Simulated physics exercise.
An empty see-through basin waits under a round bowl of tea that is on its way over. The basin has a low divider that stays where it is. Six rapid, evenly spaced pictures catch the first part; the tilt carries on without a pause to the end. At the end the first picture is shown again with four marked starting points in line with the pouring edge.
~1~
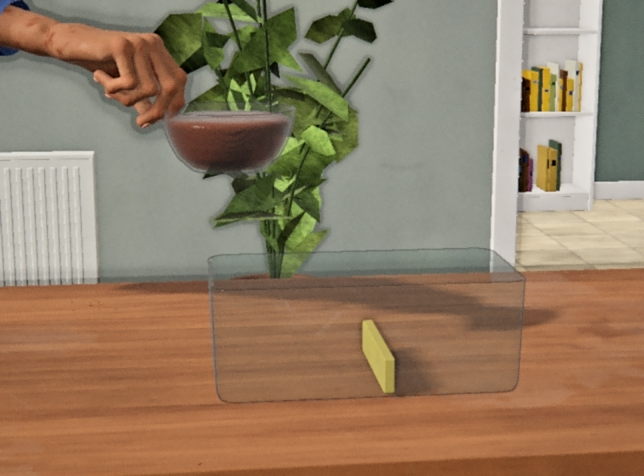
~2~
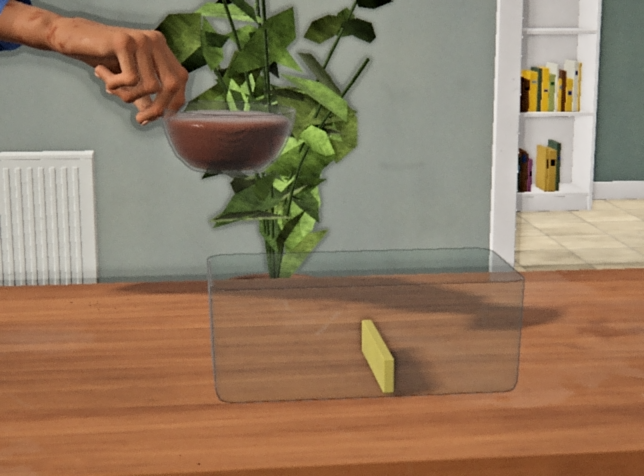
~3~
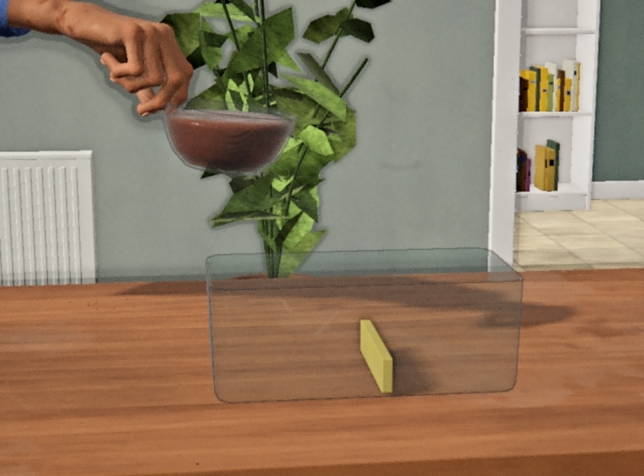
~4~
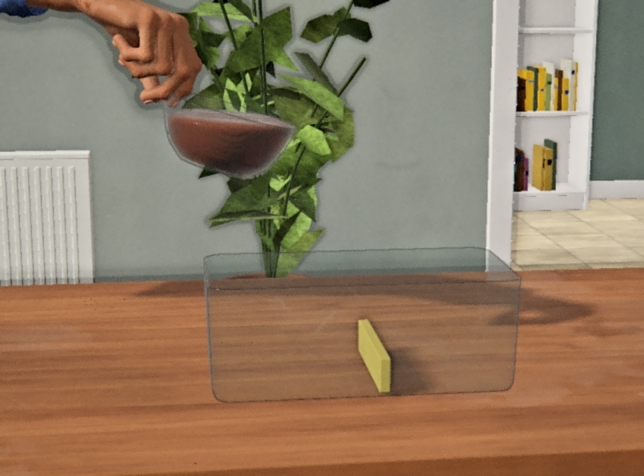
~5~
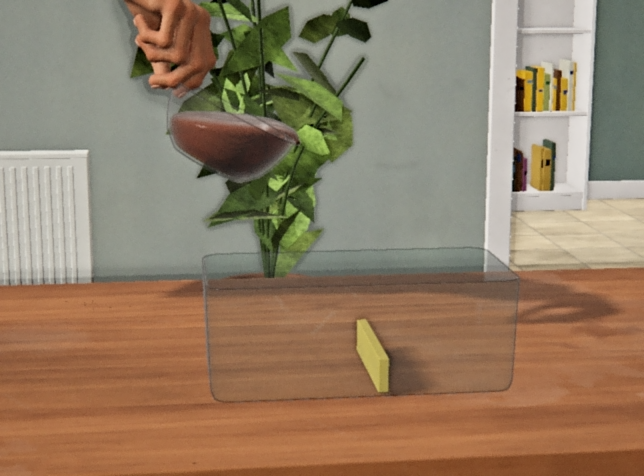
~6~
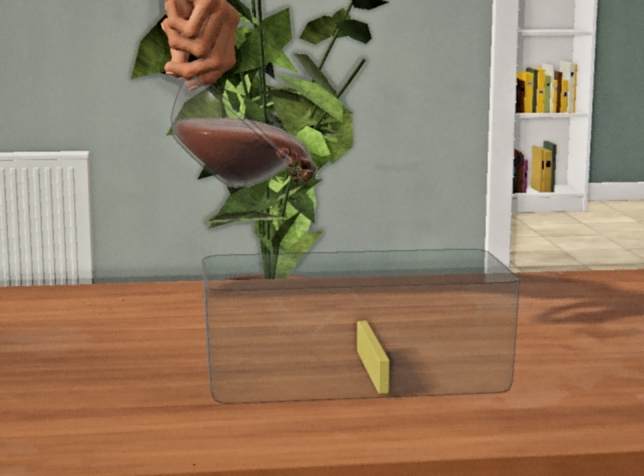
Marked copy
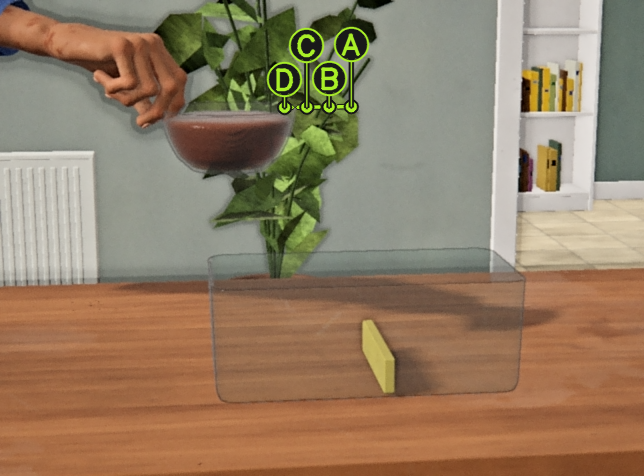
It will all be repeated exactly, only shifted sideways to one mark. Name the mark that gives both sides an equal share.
Dot B.
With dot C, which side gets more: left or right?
The left one.
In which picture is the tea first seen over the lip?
Picture 5.
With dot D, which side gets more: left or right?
More ends on the left.
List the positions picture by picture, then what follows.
Upright, lip at (292, 107); basin from (216, 402) to (518, 389); top of the wall at (378, 339); nothing has left yet.
Upright, lip at (293, 109); nothing has left yet.
Tipped about 8°, lip at (294, 116); nothing has left yet.
Tipped about 17°, lip at (294, 126); nothing has left yet.
Tipped about 29°, lip at (293, 140); tea is over the lip, down to (297, 143).
Tipped about 42°, lip at (290, 158); tea is over the lip, down to (296, 180).
On the marked copy, A at (351, 106); B at (329, 106); C at (306, 107); D at (284, 107).
With A, about 27 % ends left of the wall and 72 % right of it.
With B, about 44 % ends left of the wall and 54 % right of it.
With C, about 71 % ends left of the wall and 27 % right of it.
With D, about 89 % ends left of the wall and 9 % right of it.
